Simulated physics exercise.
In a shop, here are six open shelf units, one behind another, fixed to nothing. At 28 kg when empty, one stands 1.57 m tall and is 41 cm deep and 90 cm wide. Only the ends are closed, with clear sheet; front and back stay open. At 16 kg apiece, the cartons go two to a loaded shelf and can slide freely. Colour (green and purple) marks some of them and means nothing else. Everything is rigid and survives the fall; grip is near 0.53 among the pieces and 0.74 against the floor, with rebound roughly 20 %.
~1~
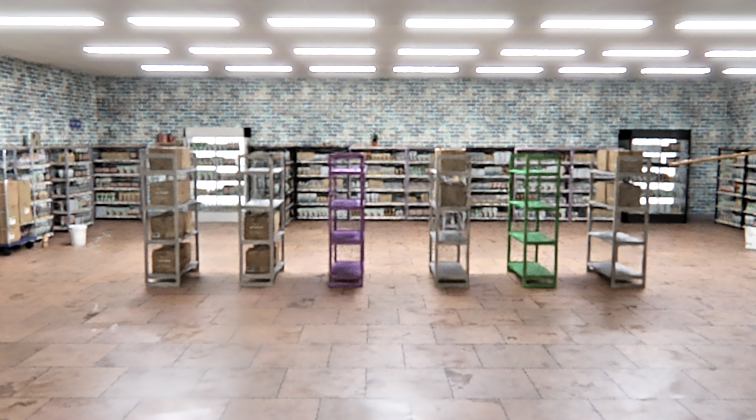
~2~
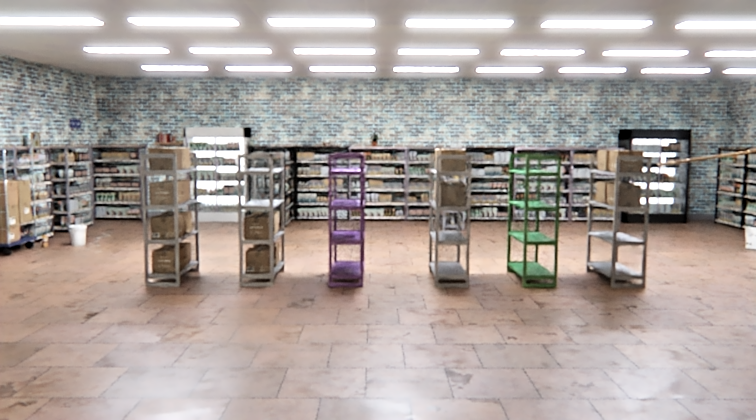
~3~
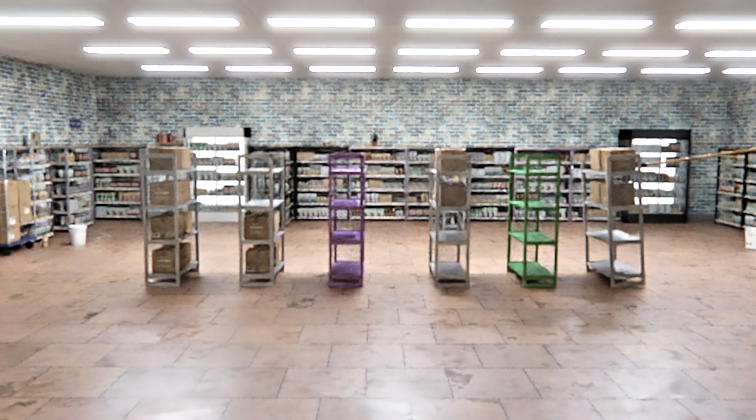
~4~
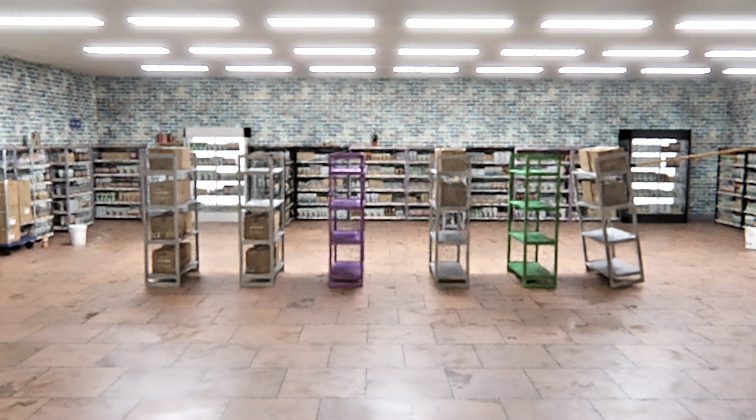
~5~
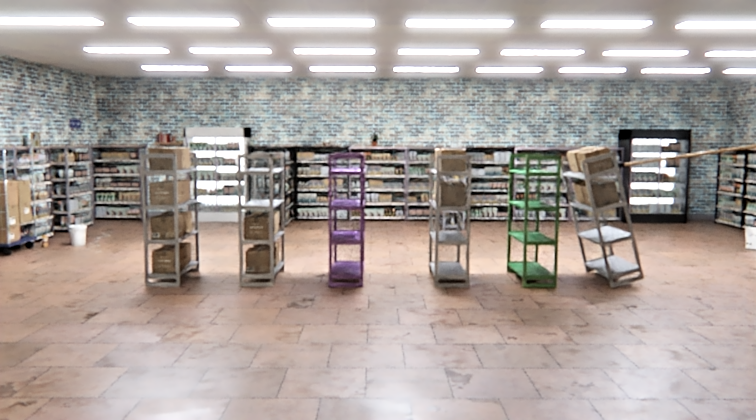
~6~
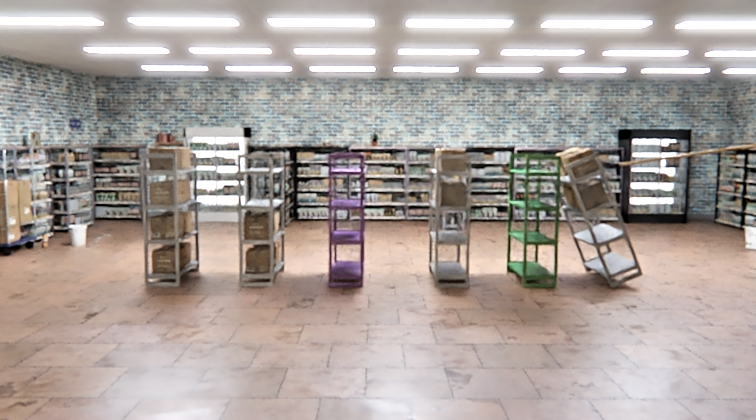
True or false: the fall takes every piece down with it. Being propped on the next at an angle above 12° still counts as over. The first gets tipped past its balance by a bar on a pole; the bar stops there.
False, not every piece goes over.
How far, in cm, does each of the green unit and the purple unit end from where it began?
Displacement in cm - green: 100; purple: 70.
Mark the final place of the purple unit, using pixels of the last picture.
End point in last frame: Roughly (293, 223).
Then, 0.58 s past the last view, 4 cartons spilt or dropped; 1 of the 5 other units over; green unit 27° from how it stood.
Then, 1.32 s past the last view, 8 cartons spilt or dropped; 2 of the 5 other units over; green unit 53° from how it stood; purple unit 9° from how it stood.
Then, 2.04 s past the last view, 8 cartons spilt or dropped; 4 of the 5 other units over; green unit 65° from how it stood; purple unit 46° from how it stood.
In the end, 10 cartons spilt or dropped; 4 of the 5 other units over; green unit 65° from how it stood; purple unit 45° from how it stood. One left standing. From the last view, middles, green unit near (458, 238), purple unit near (293, 223).
